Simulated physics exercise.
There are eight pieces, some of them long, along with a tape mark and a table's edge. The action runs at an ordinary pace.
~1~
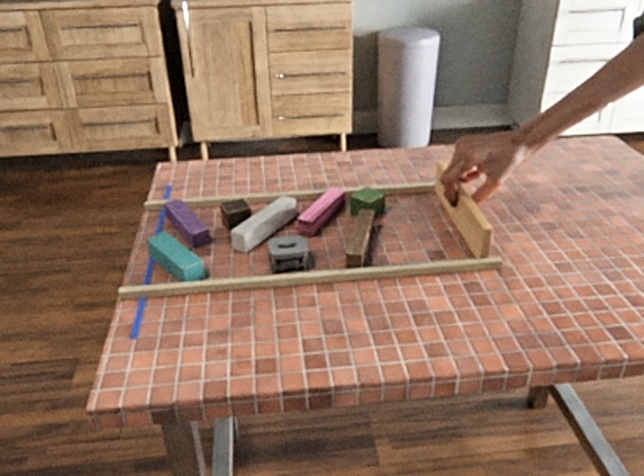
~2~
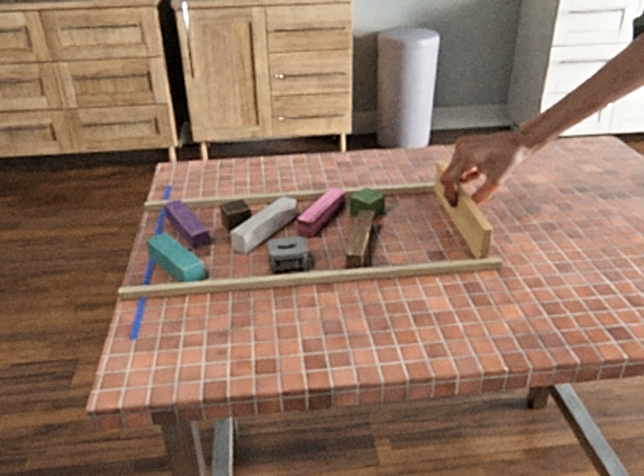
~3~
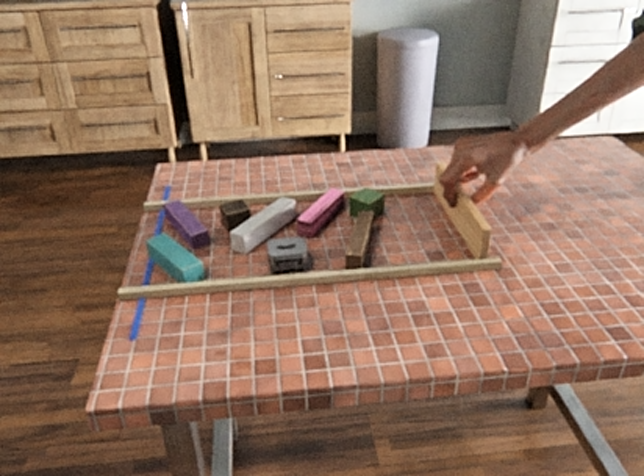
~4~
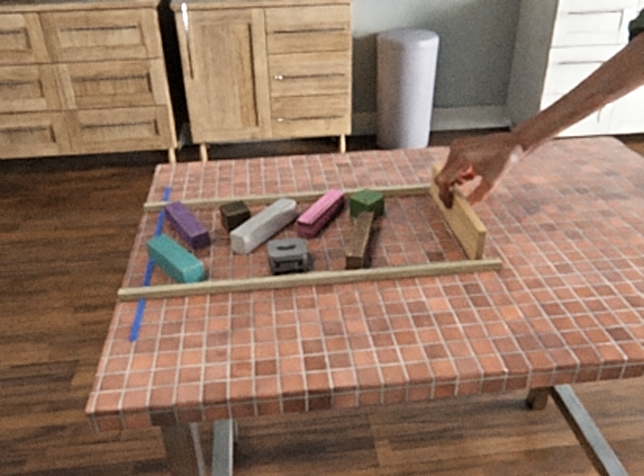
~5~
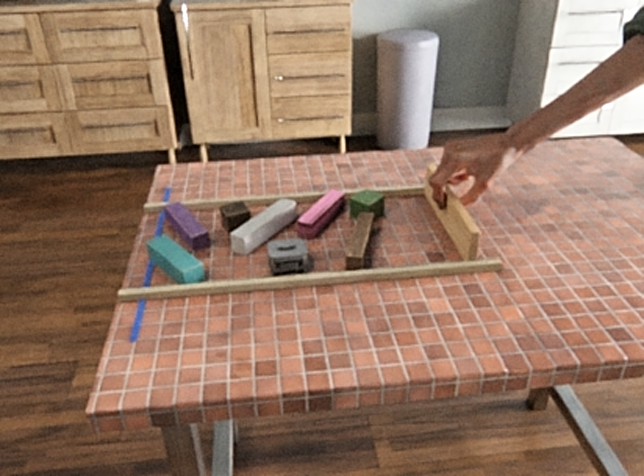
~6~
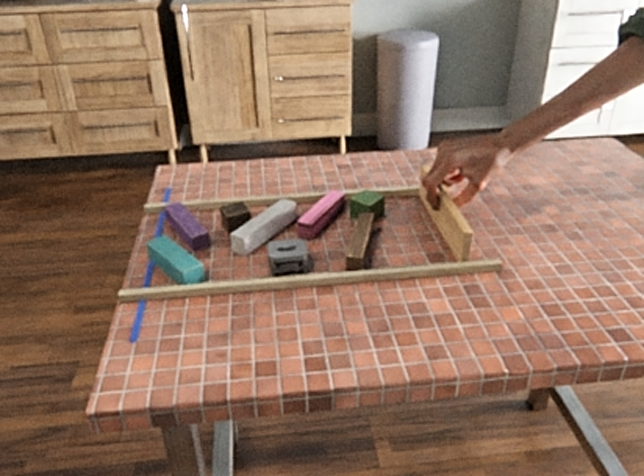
To begin with, a hand holds a wooden board upright between two rails on a tiled table, to the right of scattered coloured blocks and a strip of blue tape. The hand then slides the board a short way left, while the blocks stay where they are.
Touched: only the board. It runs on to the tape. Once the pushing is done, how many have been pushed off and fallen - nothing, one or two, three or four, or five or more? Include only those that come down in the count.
The push clears off a lot, five or more.
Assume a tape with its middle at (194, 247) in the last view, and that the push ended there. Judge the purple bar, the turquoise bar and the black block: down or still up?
The outcome is that the purple bar goes down, the turquoise bar goes down and the black block goes down.
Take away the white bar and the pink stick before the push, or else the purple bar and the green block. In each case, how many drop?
First try: 4 fallen; other try: 4.
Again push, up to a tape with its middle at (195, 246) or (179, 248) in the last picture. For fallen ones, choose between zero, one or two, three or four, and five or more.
First tape: Three to four; second: Three or four.
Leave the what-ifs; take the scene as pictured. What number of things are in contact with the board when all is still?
Total: 2.
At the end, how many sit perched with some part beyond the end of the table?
It would come to 1.
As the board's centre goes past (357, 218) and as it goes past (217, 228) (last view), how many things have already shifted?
At the first point the count is 3, at the second it's 8.
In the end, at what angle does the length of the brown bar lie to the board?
Somewhere near 0 degrees, I'd say.
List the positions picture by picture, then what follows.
In the first frame, turquoise bar (175, 258); purple bar (187, 222); black block (236, 215); board (460, 208); tape (155, 247).
In the second frame, purple bar (186, 223); pink stick (322, 211).
In the third frame, black block (236, 216); green block (367, 205).
In the fourth frame, turquoise bar (175, 260); board (455, 209).
In the fifth frame, purple bar (186, 225); grey case (287, 257).
In the sixth frame, turquoise bar (175, 261); purple bar (186, 225); black block (236, 218); board (443, 211); tape (155, 249).
A little later, none off yet; turquoise bar at rest near (175, 261); purple bar at rest near (186, 225); black block at rest near (236, 218).
Next, none off yet; turquoise bar at rest near (175, 261); purple bar moving near (183, 226); black block shifted about its own width near (209, 219).
Later still, none off yet; turquoise bar shifted about its own width near (123, 267); purple bar tilted well over near (111, 242); black block shifted well along near (136, 223).
When it is over, the number that fall off is five or more; down, pink stick, grey case, white bar, black block, purple bar and turquoise bar.
